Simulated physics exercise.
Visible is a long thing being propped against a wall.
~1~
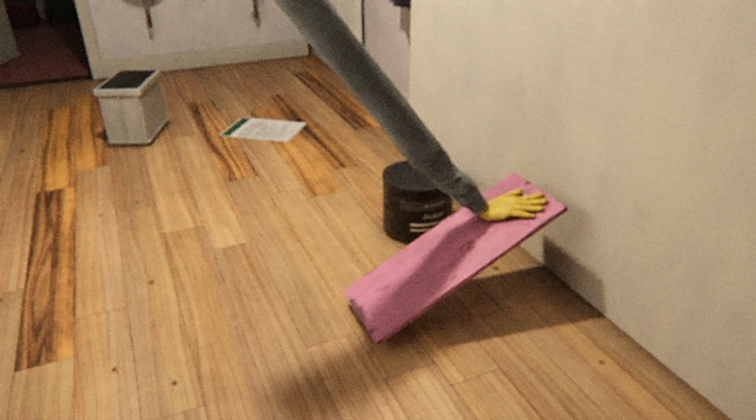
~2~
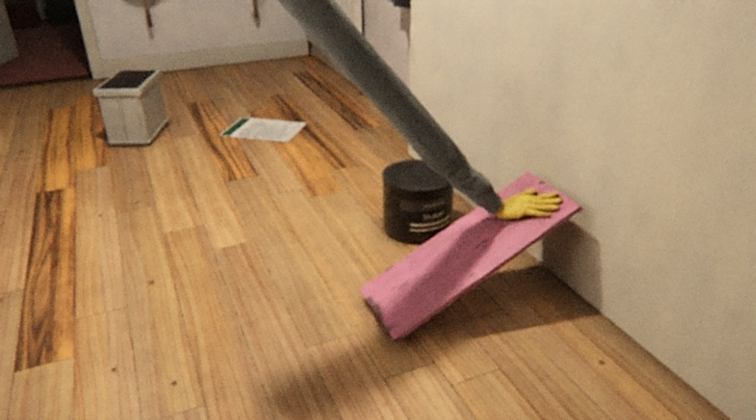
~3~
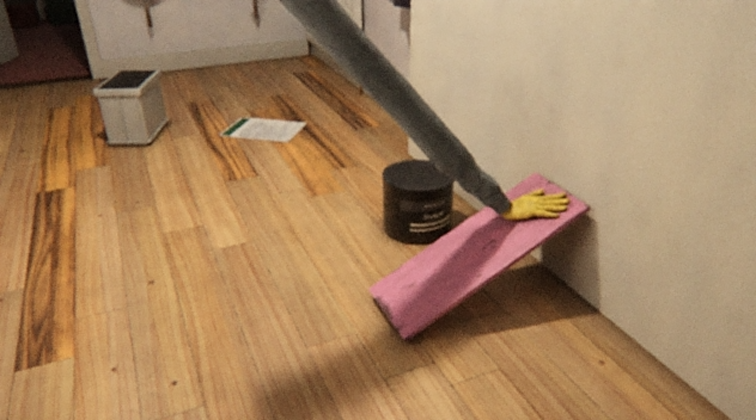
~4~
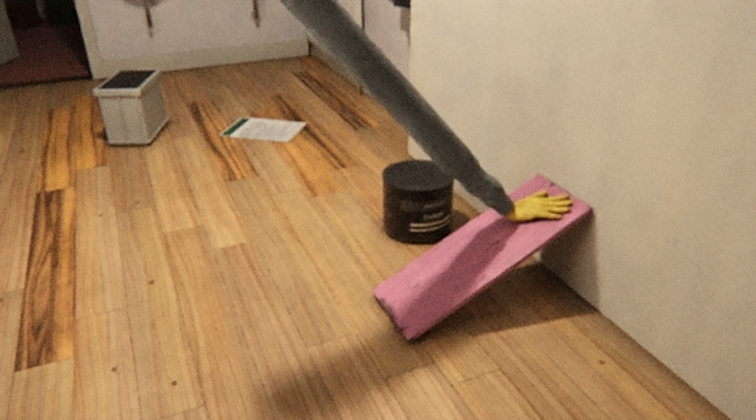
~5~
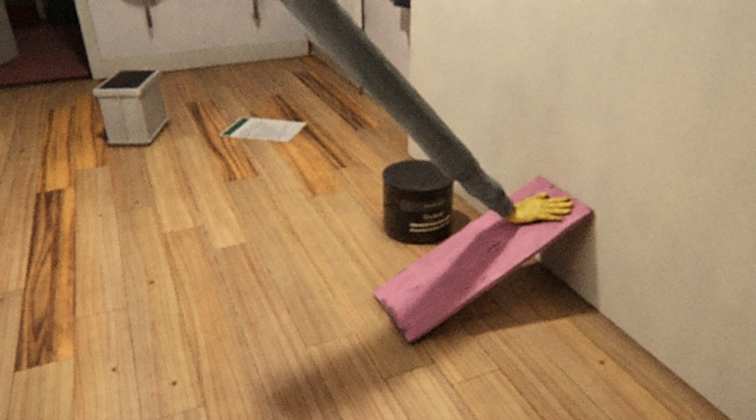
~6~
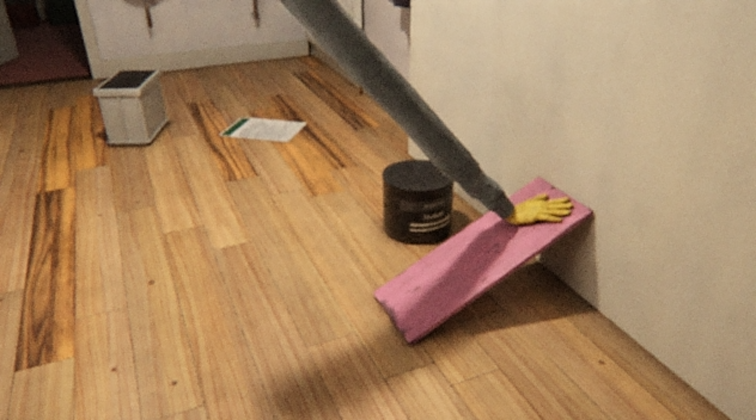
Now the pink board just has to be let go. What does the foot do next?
It slides away.
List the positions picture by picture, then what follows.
Not yet at the wall; pink board (451, 252); black pail (418, 201), in the first picture.
Not yet at the wall; pink board (467, 251); black pail (418, 201), in the second picture.
Not yet at the wall; pink board (475, 251); black pail (418, 201), in the third picture.
Not yet at the wall; pink board (479, 252); black pail (418, 201), in the fourth picture.
Propped up under the hand; pink board (479, 254); black pail (418, 201), in the fifth picture.
Propped up under the hand; pink board (479, 255); black pail (418, 201), in the sixth picture.
Then, 0.30 s on from there, pink board sunk by 10° near (473, 270).
Then, 0.40 s on from there, pink board sunk by 25° near (467, 295).
In the end, moved from the start, pink board; black pail unmoved. At the end, from the last picture's camera, pink board near (467, 296). The board slides down.
